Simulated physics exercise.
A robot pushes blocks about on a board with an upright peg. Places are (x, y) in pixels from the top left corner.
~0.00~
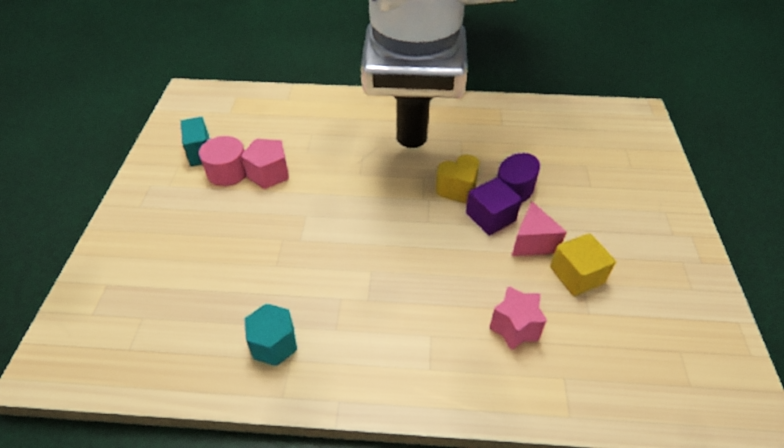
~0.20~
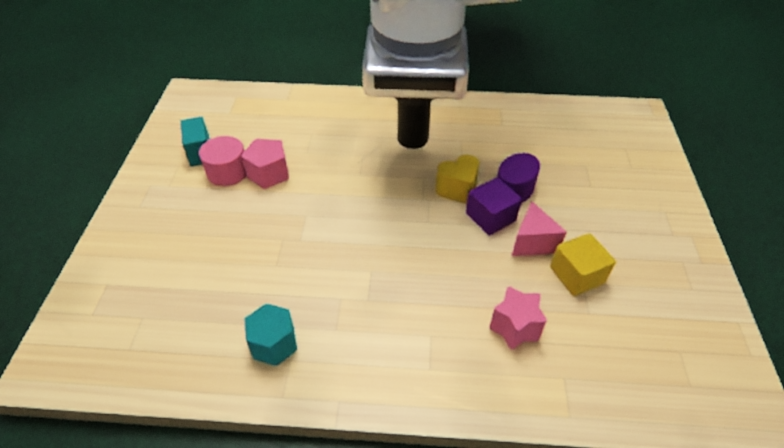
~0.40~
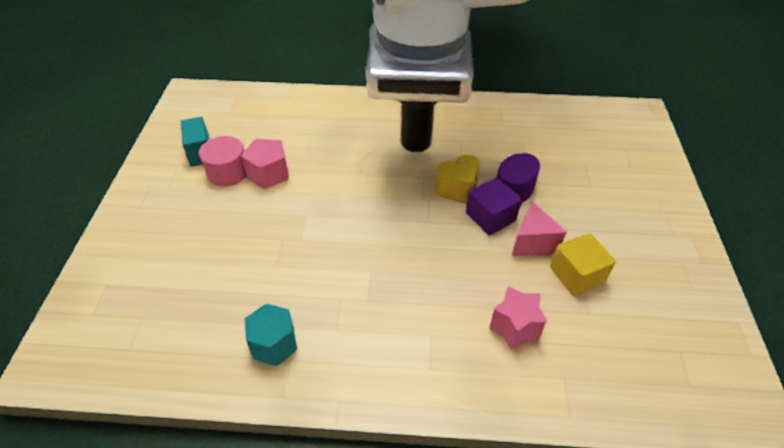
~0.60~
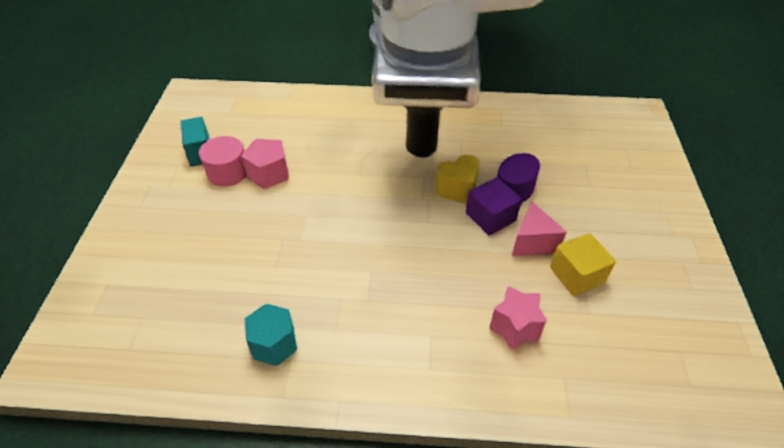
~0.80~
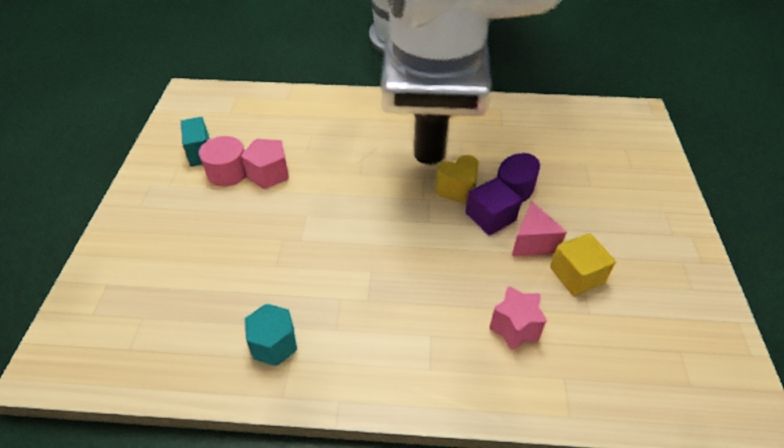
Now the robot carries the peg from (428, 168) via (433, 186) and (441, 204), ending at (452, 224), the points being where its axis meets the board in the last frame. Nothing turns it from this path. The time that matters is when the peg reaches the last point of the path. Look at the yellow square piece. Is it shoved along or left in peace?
That block will keep its spot.
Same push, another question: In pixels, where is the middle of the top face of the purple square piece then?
Somewhere near (520, 203).
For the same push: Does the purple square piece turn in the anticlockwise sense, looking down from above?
Going by the path, yes.
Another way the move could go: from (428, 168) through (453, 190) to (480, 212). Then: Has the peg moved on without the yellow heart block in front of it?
No.
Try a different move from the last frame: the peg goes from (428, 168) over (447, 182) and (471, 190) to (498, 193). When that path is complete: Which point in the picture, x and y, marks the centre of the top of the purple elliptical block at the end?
At the end it should sit near (539, 167).
The first path, step by step. Halfway along, peg at (438, 182); yellow heart block at (470, 178), turned 55° anticlockwise; purple square piece at (499, 197).
At the end, peg at (454, 210); yellow heart block at (482, 190), turned 90° anticlockwise; purple square piece at (520, 203), turned 20° anticlockwise; pink triangle at (548, 223); yellow square piece unmoved.
